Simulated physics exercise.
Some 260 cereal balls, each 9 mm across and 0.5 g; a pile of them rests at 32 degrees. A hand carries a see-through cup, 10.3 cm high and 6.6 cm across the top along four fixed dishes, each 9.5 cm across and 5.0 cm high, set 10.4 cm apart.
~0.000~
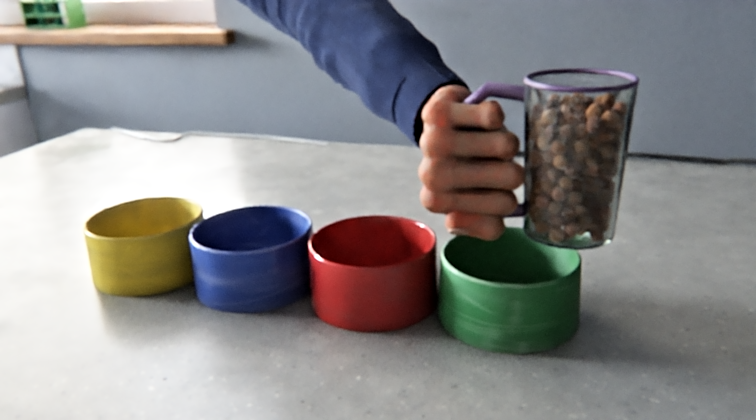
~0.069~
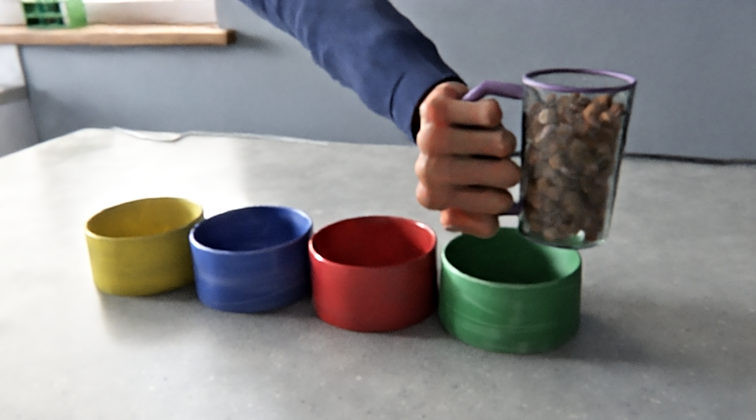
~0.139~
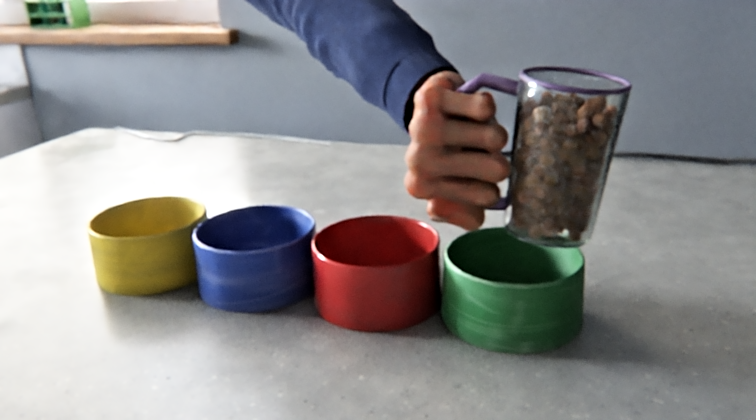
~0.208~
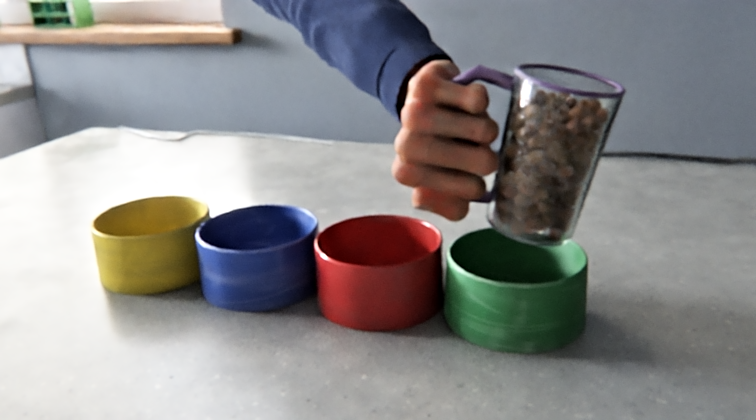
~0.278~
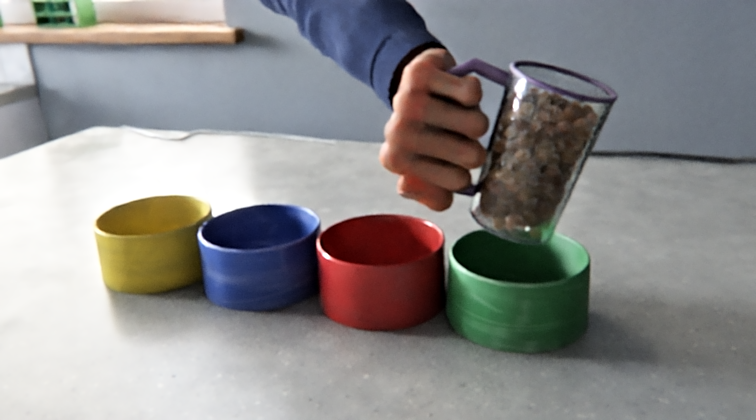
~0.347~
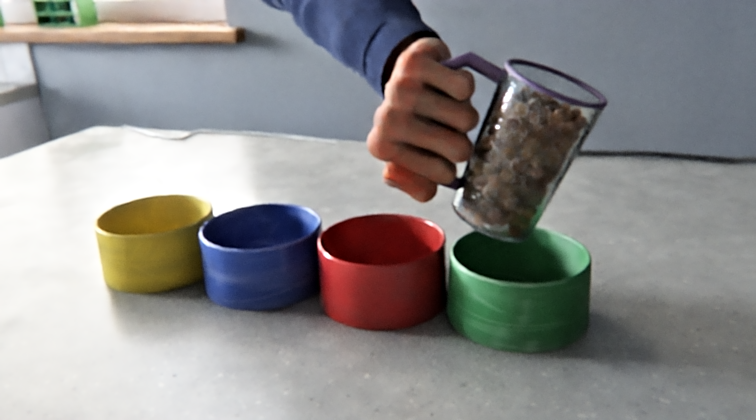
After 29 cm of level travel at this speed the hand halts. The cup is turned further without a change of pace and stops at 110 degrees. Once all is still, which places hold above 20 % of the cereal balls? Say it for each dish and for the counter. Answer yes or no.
Red yes, blue yes, green no, yellow no, counter no.
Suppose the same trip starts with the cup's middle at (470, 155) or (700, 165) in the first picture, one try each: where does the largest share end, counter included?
Most goes to: Blue; red.
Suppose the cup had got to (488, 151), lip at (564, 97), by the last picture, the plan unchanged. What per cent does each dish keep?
Red 0, blue 100, green 0, yellow 0.
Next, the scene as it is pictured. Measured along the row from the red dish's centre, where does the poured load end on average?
About 4 cm to its left.
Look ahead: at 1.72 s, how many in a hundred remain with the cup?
Some 60 per cent of the load.
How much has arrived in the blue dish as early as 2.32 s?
Near 25 per cent so far.
Then, at 1.17 s, tilt 84 degrees; cup holds 100 %.
After 1.72 s, tilt 110 degrees; cup holds 60 %, red 35 %.
After 2.32 s, tilt 110 degrees; cup holds 15 %, red 50 %, blue 25 %.
By 3.2 s all is still; red 50 %, blue 40 %, green 0 %, yellow 0 %, counter 5 %.
